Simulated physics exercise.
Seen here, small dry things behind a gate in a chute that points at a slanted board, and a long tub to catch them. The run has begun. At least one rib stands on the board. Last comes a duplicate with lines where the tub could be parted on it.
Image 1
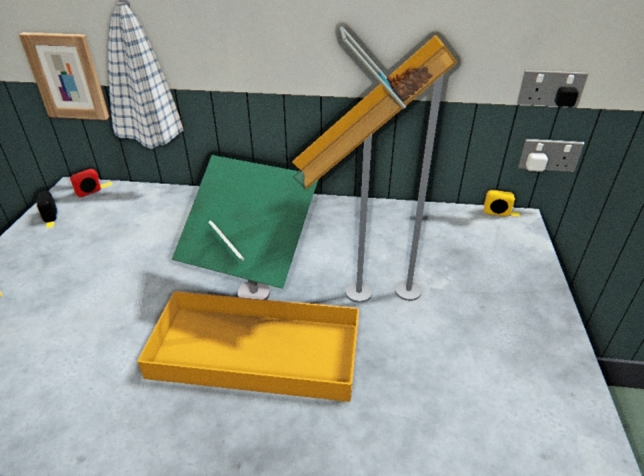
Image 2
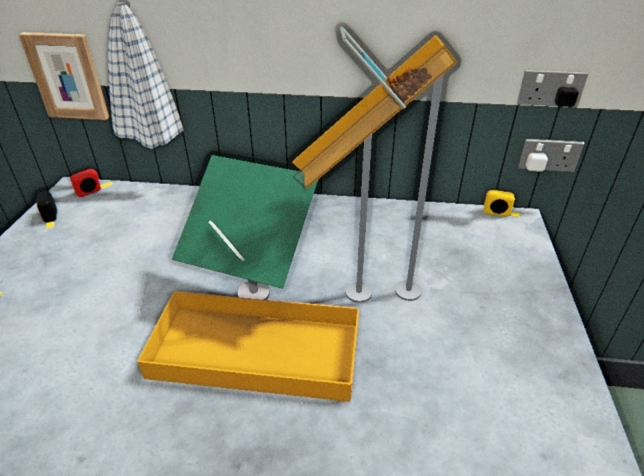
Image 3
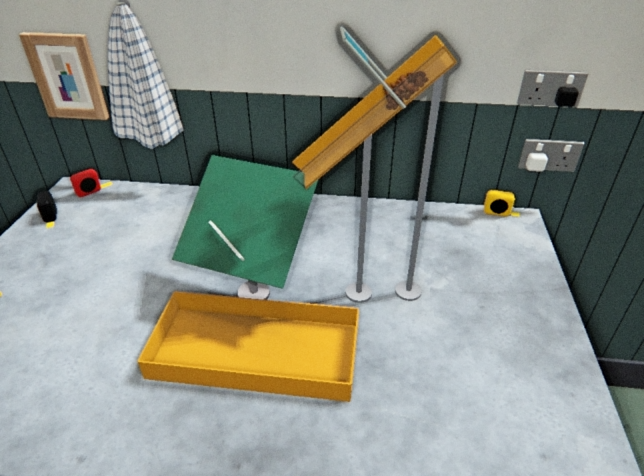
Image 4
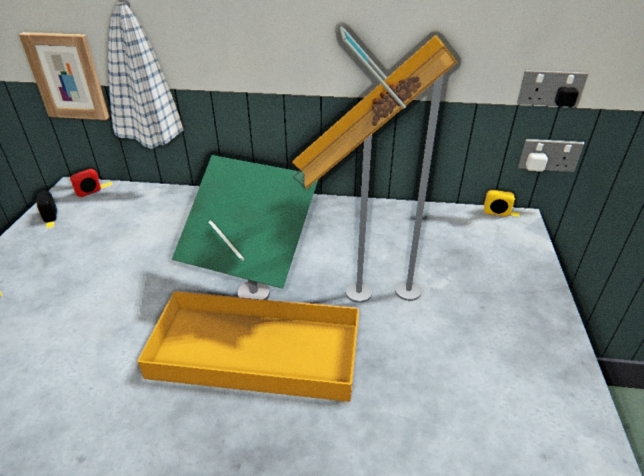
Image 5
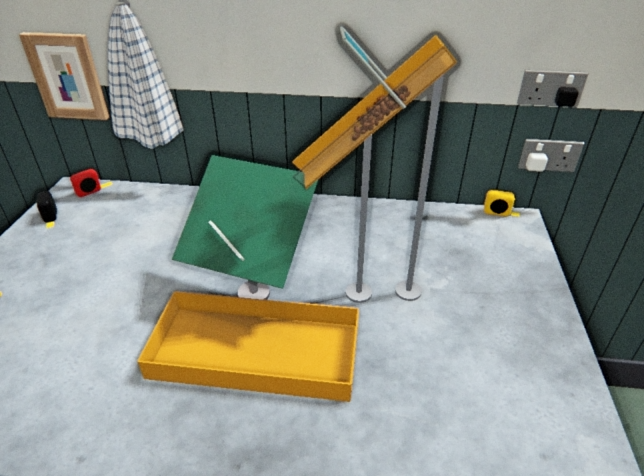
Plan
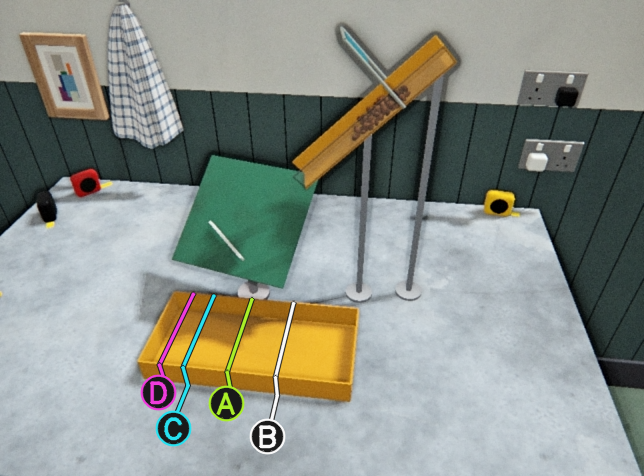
Small brown pieces sliding slowly down a sloping yellow chute toward the left, above a tilted green board and empty yellow tub.
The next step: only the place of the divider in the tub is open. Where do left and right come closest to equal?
A works best here.
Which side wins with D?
More lands on the right.
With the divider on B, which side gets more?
Left.
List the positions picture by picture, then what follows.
In the first picture, load behind the gate (410, 85), bits of dog kibble; lip of the chute (305, 181), sloping fairly steeply.
In the second picture, middle of the board (245, 217), tilted fairly steeply; middle of its low edge (225, 273); of its high edge (263, 165).
In the third picture, front corners of the tub (138, 361) and (351, 384), empty; front of the load (389, 106).
In the fourth picture, middle of the load (392, 98); its front (375, 123), roughly a quarter of the way to the lip; rib from (210, 221) to (240, 258).
In the fifth picture, middle of the load (378, 112); its front (354, 138), roughly half of the way to the lip.
On the marked copy, line A crosses the front rim at (227, 371); line B crosses the front rim at (275, 376); line C crosses the front rim at (183, 366); line D crosses the front rim at (159, 363).
Choosing A, of what is caught, roughly half on the left of the divider, roughly half on the right.
Choosing B, of what is caught, almost all on the left of the divider, just a few on the right.
Choosing C, of what is caught, just a few on the left of the divider, almost all on the right.
Choosing D, of what is caught, not one piece on the left of the divider, every piece on the right.
